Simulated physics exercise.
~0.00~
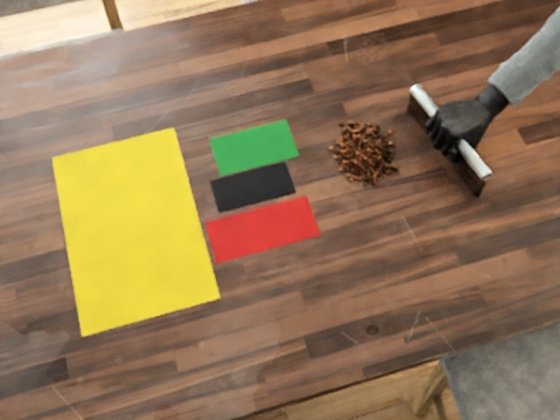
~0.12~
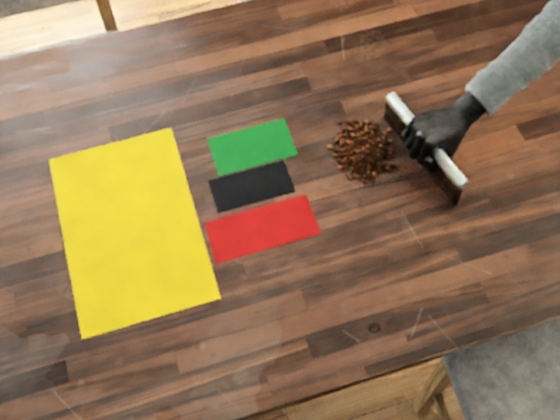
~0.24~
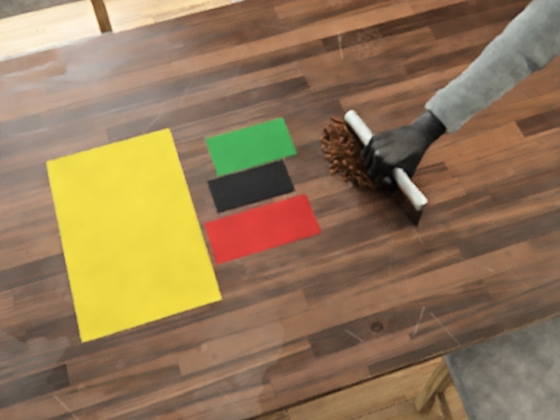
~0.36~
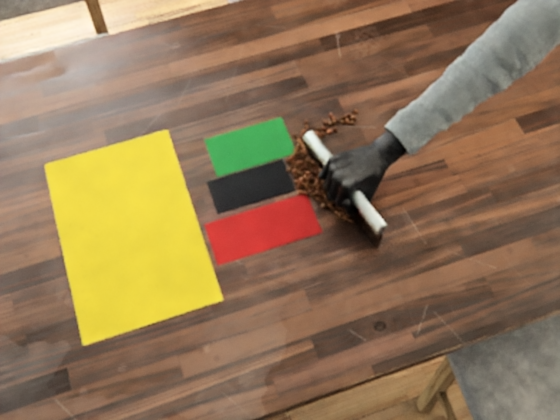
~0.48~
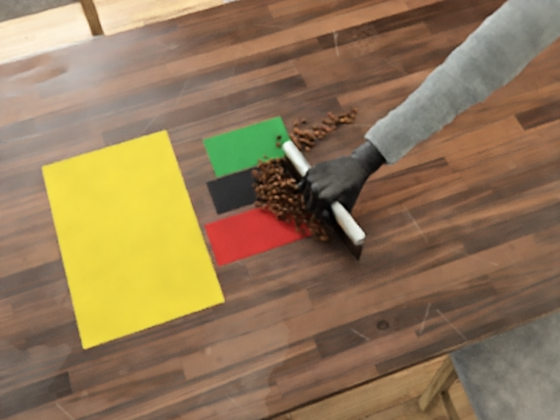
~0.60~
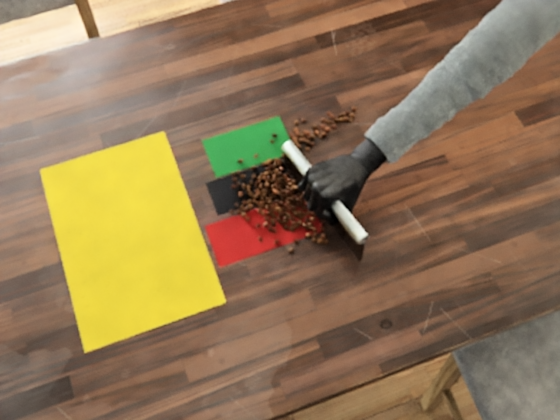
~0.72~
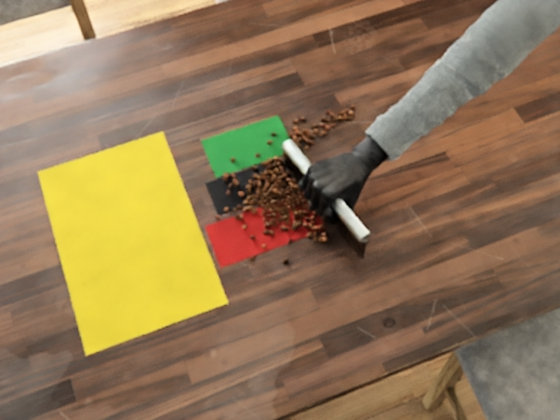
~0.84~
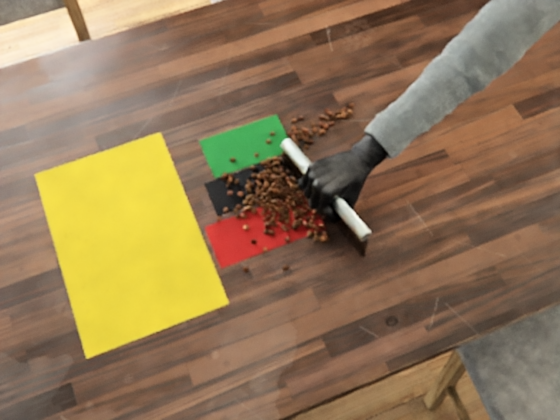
The video shows a black-gloved hand pushing a scraper leftward and down across a wooden table into a pile of small brown pieces, which spread over the red and black sheets and slightly onto the green one; the scraper stops, some pieces remain on bare wood, and the yellow sheet stays clear.
